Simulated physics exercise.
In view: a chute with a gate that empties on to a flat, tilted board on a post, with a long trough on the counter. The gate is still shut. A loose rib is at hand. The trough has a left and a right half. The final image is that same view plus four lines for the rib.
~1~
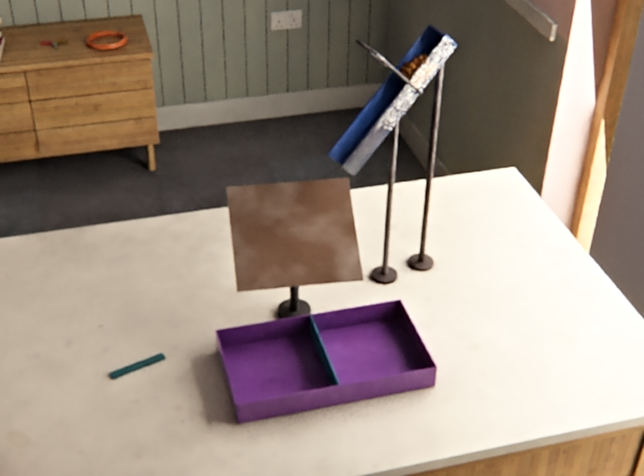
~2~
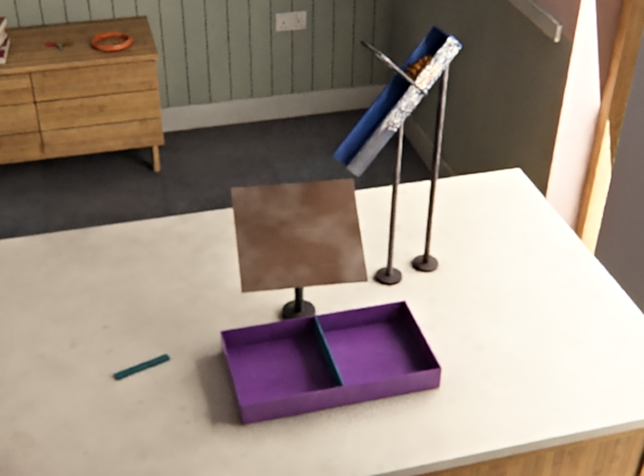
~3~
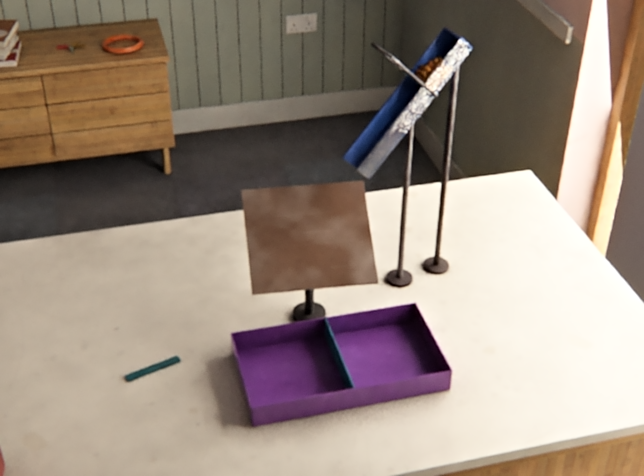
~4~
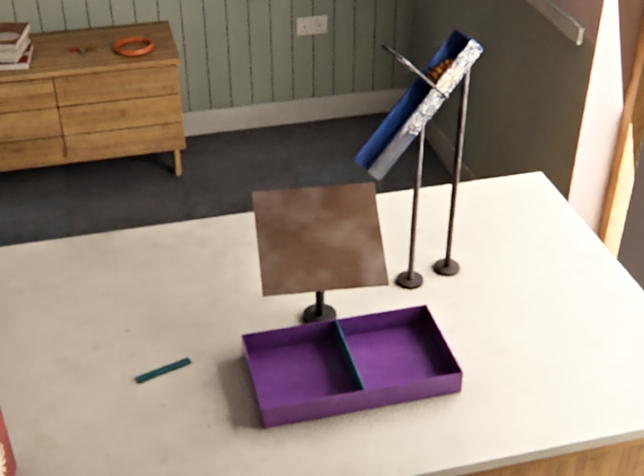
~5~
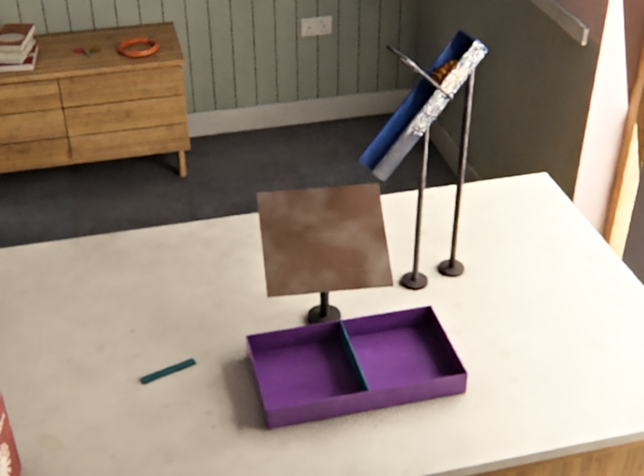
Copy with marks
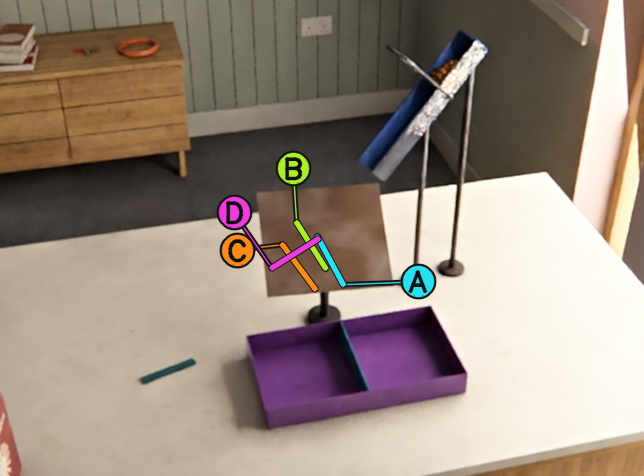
On a pale kitchen counter, a raised blue chute holding a small orange-brown load behind a shut gate slopes down toward a tilted brown board, with a divided purple trough and a loose teal rib nearby. The view drifts slightly, shifting everything rightward together, while the objects themselves stay still.
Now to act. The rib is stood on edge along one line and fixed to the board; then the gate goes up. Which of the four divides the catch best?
Use line B.
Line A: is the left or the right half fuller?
The right half.
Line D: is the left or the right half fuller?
The left half.
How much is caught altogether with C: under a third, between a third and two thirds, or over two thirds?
Line C gives over two thirds.
On the marked copy, line A from (317, 236) to (343, 284); line B from (296, 222) to (325, 268); line C from (282, 244) to (315, 288); line D from (318, 238) to (271, 268).
For line A, of what is caught, a small part in the left half, most in the right.
For line B, of what is caught, about half in the left half, about half in the right.
For line C, of what is caught, most in the left half, about a quarter in the right.
For line D, of what is caught, nearly all in the left half, a small part in the right.
